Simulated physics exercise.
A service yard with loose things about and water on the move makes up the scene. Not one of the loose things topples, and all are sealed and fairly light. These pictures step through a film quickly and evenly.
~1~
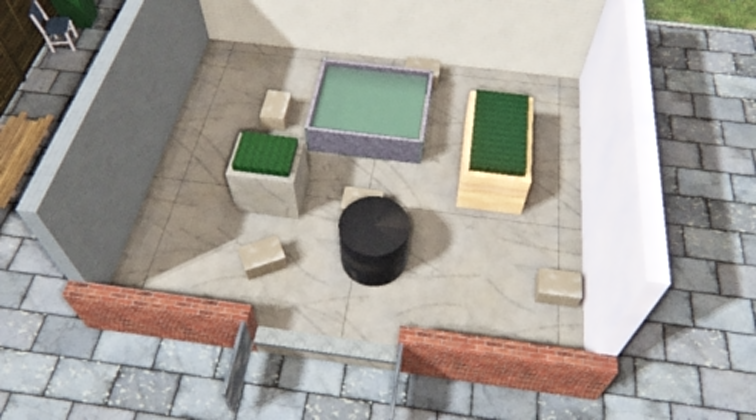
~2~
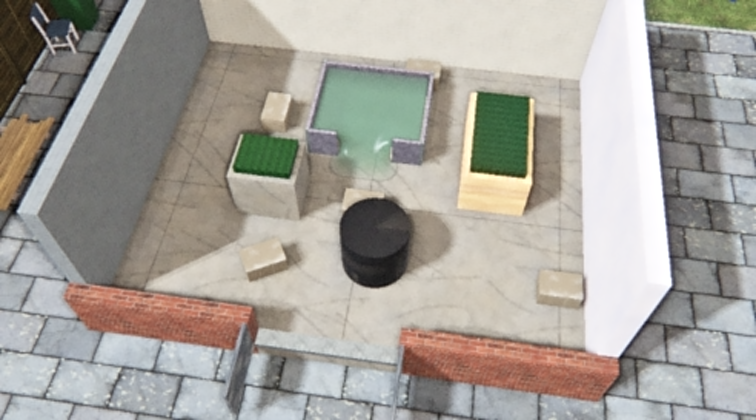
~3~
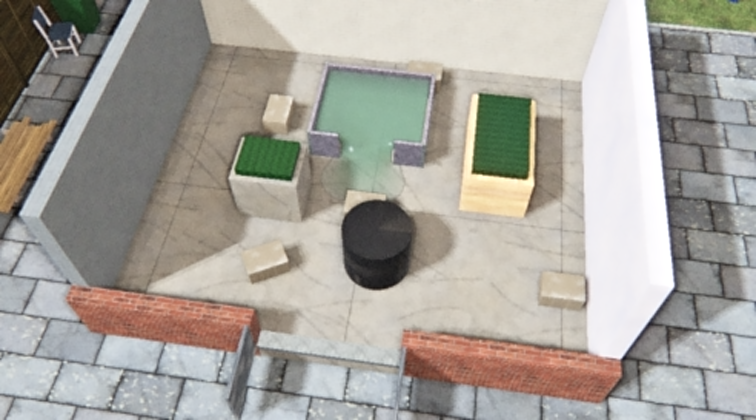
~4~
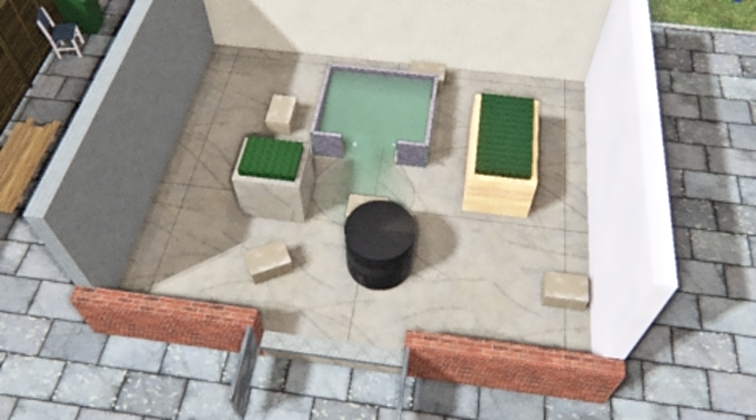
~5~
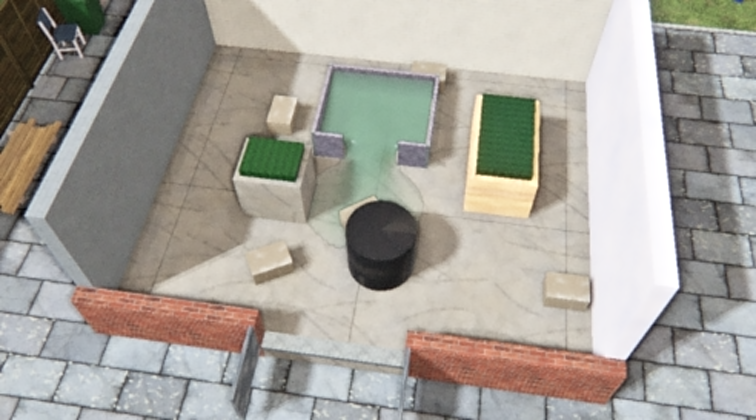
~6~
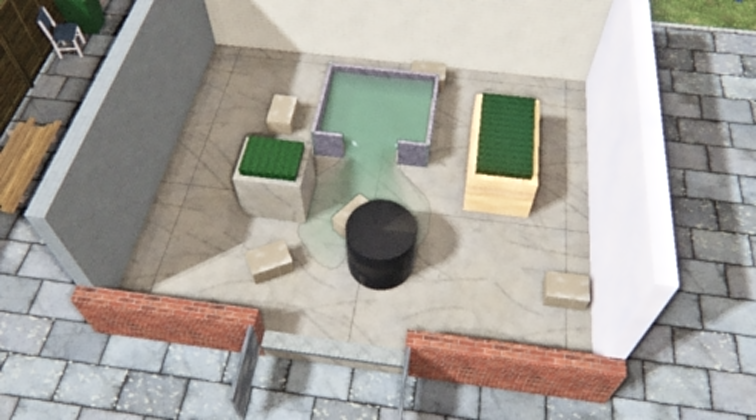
Green water pours through a gap in a tank's front wall and nudges a pale crate.
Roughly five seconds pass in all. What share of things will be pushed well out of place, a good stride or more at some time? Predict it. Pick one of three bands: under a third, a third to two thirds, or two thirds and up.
A third to two thirds.
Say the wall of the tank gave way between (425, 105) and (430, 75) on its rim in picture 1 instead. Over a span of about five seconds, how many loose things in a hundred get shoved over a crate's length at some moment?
I'd say around 20 per cent.
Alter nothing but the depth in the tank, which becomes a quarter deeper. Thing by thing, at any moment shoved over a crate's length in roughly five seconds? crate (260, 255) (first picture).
That one, I'd say: Made it that far.
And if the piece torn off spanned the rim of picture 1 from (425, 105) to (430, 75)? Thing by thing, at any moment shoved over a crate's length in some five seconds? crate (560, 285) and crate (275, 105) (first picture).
One after the other: Swept aside, short of that.
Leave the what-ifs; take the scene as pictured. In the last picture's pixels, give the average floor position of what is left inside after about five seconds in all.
Around (328, 188).
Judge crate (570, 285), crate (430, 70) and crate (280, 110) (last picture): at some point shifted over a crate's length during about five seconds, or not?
Going through them in order: First kept nearby, second kept nearby, third kept nearby.
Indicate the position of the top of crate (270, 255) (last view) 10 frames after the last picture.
Roughly (200, 277).
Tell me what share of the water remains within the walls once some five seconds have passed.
That comes to roughly 84 parts in a hundred.
A moment on, 1 of 5 are well off their spots; 1 afloat.
Next, 2 of 5 are well off their spots; 1 afloat.
Later, 2 of 5 are well off their spots; 2 afloat.
In the end, 2 of 5 are well off their spots, and 2 have been at some point; 2 afloat.
